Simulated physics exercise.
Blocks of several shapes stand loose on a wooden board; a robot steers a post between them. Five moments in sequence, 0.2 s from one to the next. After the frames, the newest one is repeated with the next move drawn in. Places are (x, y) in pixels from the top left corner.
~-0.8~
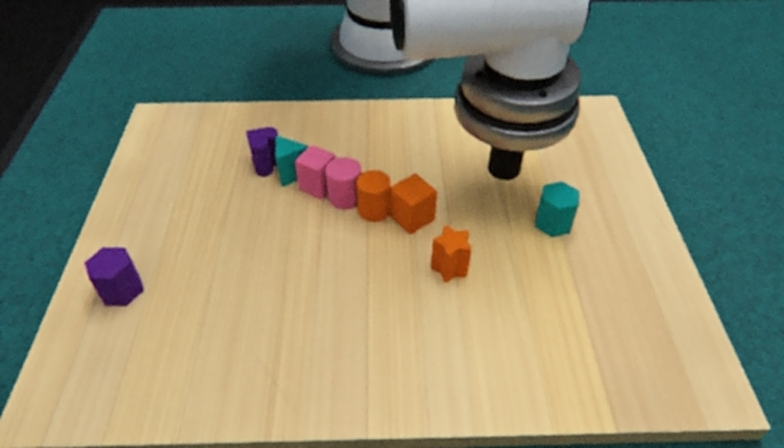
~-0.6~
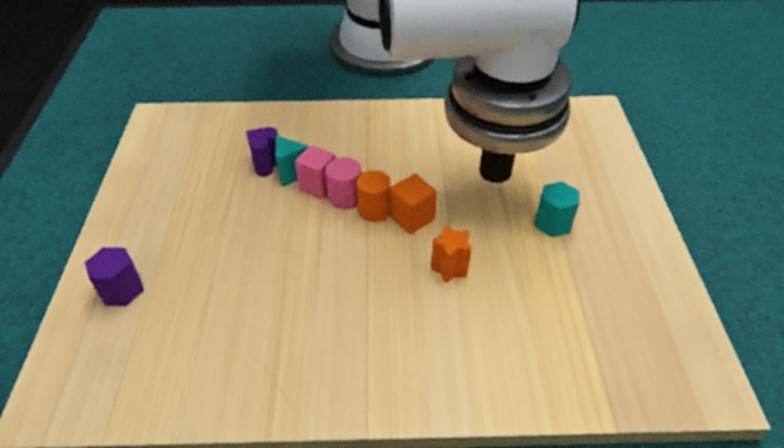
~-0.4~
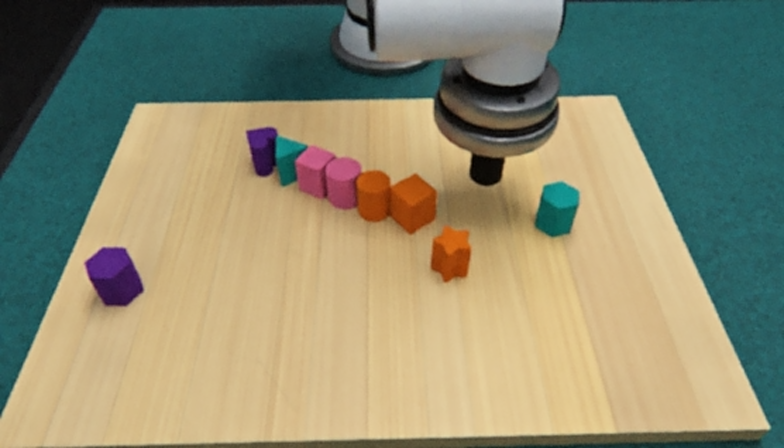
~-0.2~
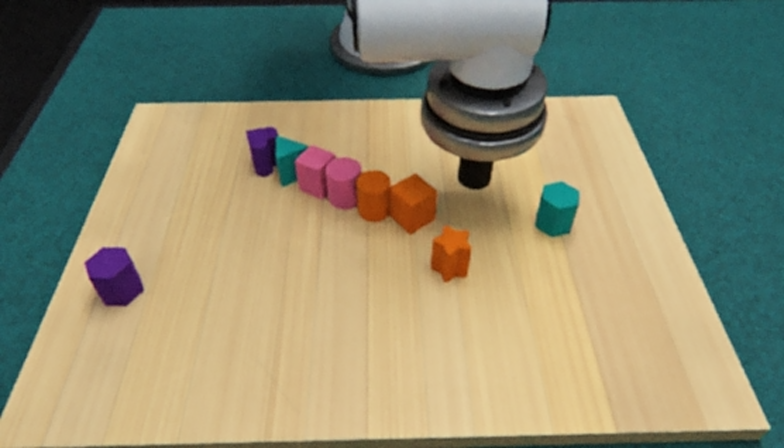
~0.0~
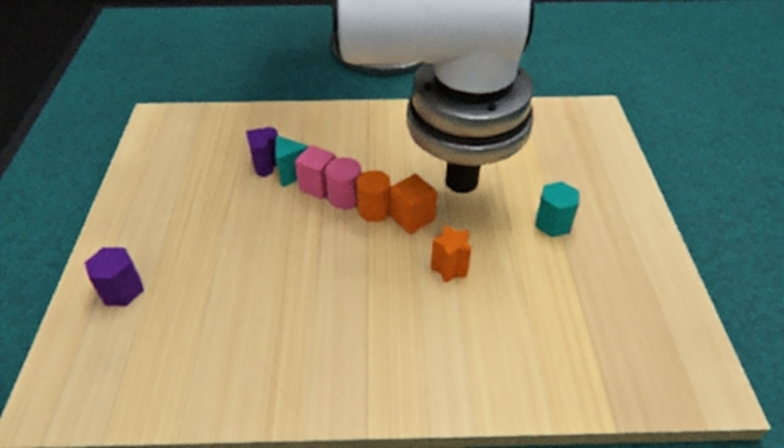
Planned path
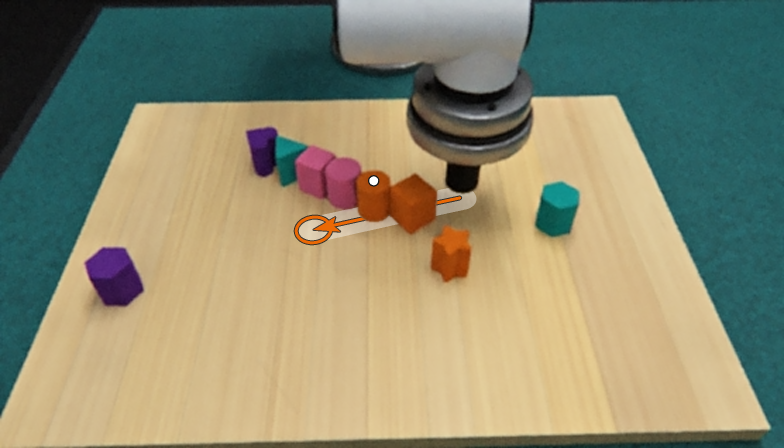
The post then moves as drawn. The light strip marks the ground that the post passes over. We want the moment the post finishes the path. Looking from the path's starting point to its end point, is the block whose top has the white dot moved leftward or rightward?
Pushed left.
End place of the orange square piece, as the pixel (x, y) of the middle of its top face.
My prediction: (380, 212).
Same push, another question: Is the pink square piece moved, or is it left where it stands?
Here the pink square piece moves off its spot.
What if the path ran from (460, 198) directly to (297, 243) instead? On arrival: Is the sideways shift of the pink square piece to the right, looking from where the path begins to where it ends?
Going by the path, yes.
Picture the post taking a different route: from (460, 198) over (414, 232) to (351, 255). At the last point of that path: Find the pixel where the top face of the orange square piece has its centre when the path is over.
My prediction: (313, 217).
The line goes straight from (460, 198) to (314, 230); the dot is on the orange circle.
What follows on the original path. One third of the way, post (412, 193); orange square piece (396, 201), turned 20° anticlockwise.
Two thirds of the way, post (362, 203); pink square piece (308, 151), turned 15° clockwise; pink circle (316, 175); orange circle (327, 198); orange square piece (380, 212), turned 70° anticlockwise.
At the end, post (311, 214); pink square piece (308, 150), turned 15° clockwise; pink circle (307, 176); orange circle (275, 212); orange square piece (380, 212), turned 70° anticlockwise.
